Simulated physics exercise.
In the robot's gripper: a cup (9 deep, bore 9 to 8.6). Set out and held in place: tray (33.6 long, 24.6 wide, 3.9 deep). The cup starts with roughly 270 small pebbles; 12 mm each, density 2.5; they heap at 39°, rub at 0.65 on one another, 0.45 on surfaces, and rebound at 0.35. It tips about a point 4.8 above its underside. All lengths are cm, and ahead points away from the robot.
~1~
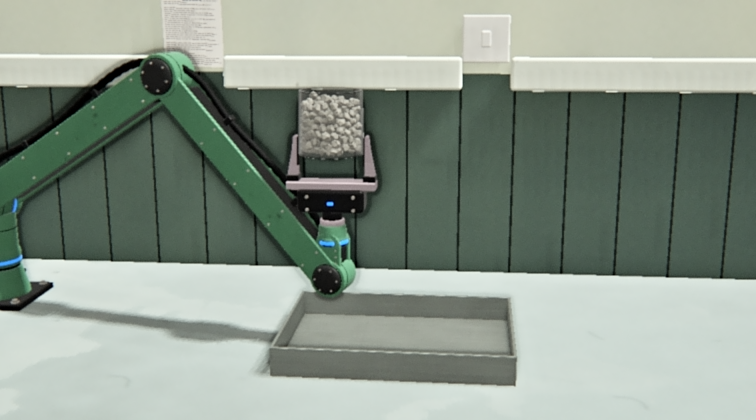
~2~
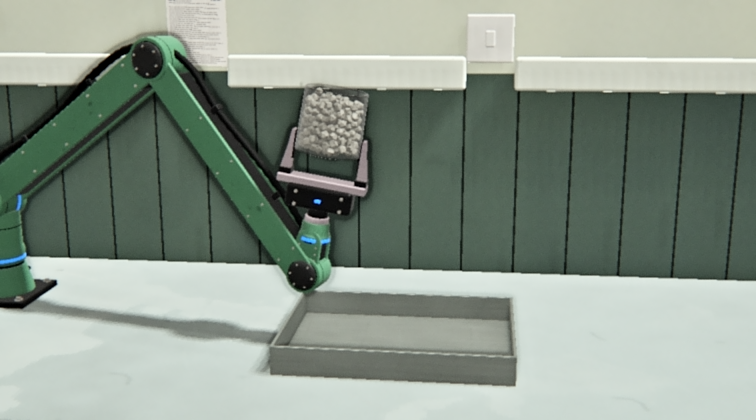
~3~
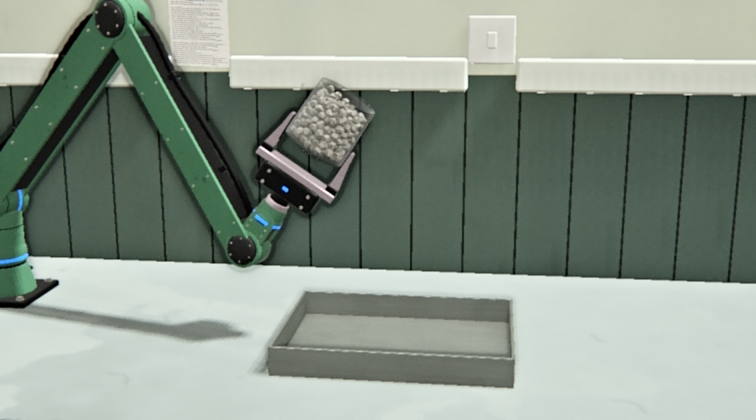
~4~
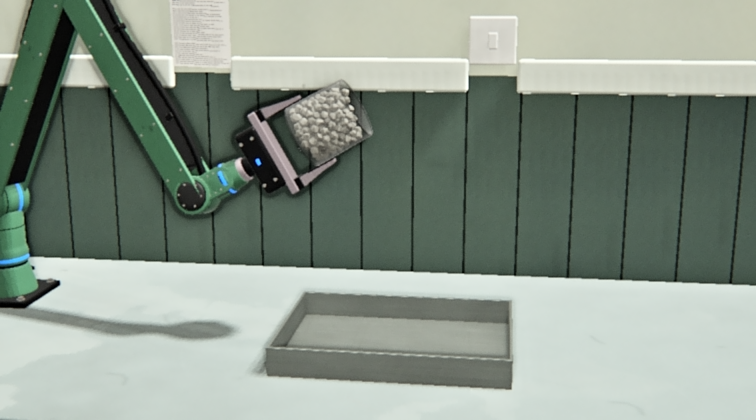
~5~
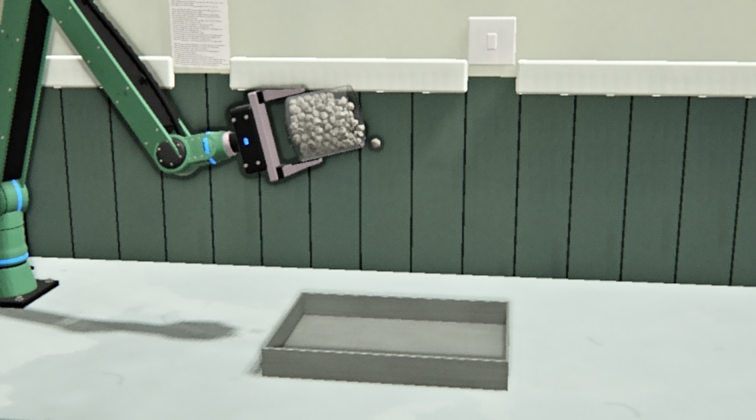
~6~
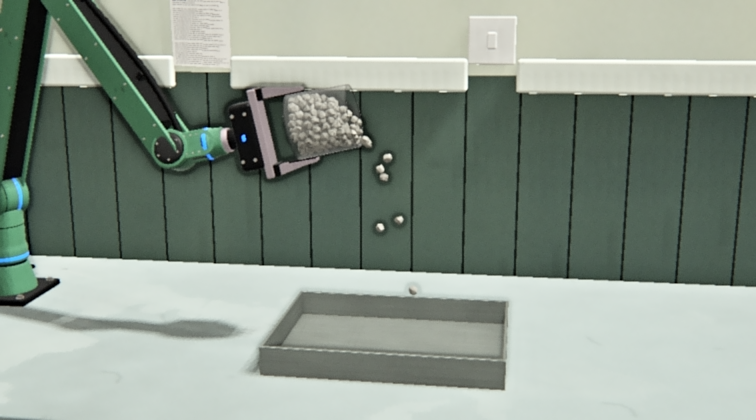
A green robot arm holding a clear cup of small pale pebbles drew back to the left and tipped the cup to the right, and a few pebbles dropped out above a gray tray.
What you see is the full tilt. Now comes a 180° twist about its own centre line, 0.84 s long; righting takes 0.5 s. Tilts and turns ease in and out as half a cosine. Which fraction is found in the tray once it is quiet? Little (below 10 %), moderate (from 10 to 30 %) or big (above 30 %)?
Share in the tray: Moderate (from 10 to 30 %).
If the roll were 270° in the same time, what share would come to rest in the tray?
Then about 15 per cent.
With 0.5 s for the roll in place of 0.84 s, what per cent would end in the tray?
It would be near 10 per cent.
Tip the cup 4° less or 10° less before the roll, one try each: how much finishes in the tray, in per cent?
About 10 and 5 per cent.
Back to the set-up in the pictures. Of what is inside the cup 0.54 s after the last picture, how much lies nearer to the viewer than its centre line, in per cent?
Roughly 40 per cent.
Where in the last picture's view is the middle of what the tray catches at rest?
Around (421, 344).
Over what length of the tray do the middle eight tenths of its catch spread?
About 14 cm.
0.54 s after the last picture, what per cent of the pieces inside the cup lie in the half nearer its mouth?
Some 40 per cent.
Then, 0.54 s on, tipped 78°, highest piece 38 above the table; 254 in the cup, 14 in the tray, 2 in flight or on a rim.
Then, 1.07 s on, tipped 43°, highest piece 38 above the table; 232 in the cup, 35 in the tray, 3 in flight or on a rim.
Then, 1.54 s on, upright, highest piece 38 above the table; 231 in the cup, 39 in the tray.
Then, 2.24 s on, upright, highest piece 38 above the table; 231 in the cup, 39 in the tray.
In the end, 231 in the cup, 39 in the tray. That is 14 % in the tray.
